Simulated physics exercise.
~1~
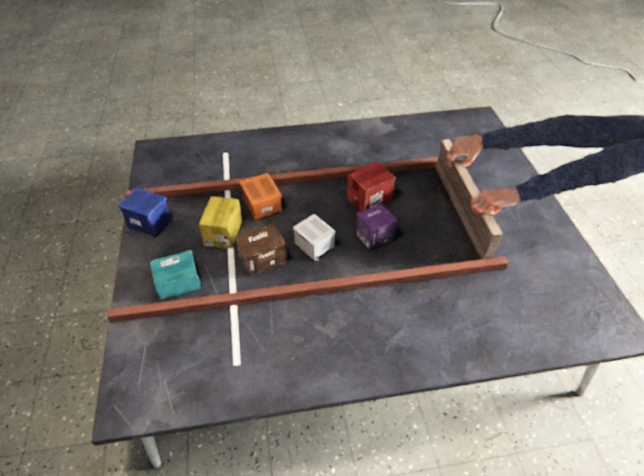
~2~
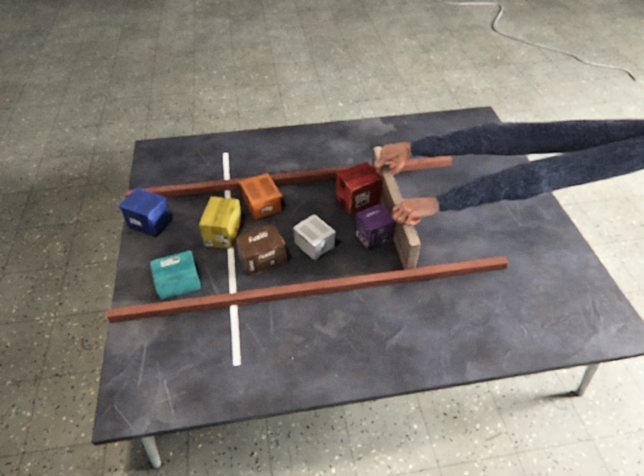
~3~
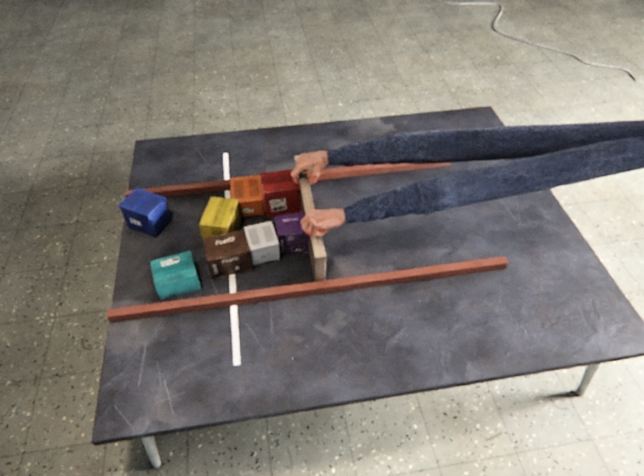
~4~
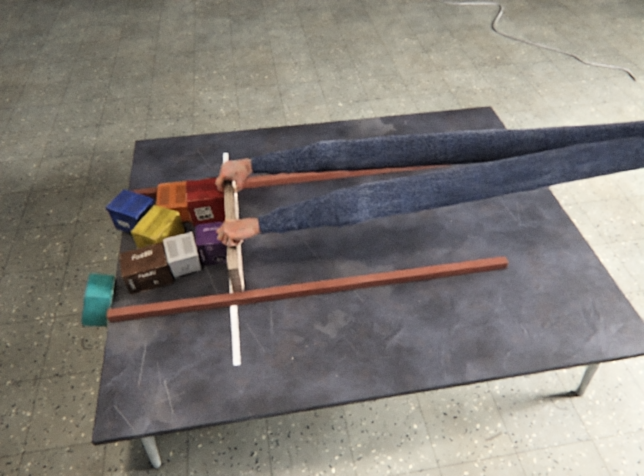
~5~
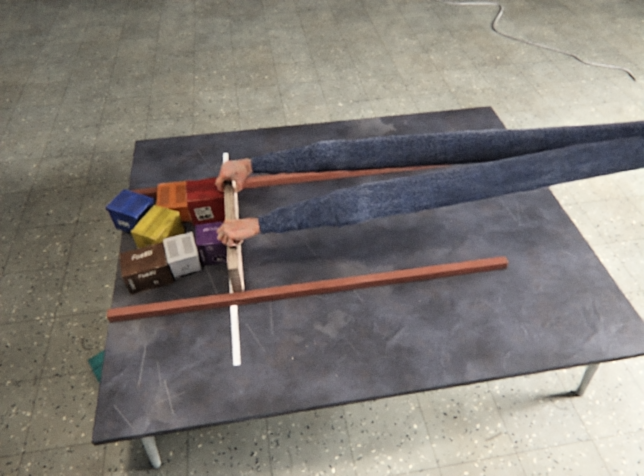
Two hands slid an upright plank leftward along a dark table between two reddish rails, gathering the colorful boxes into a cluster, and stopped at the white tape after the turquoise box was pushed off the left edge, while the others stayed on.
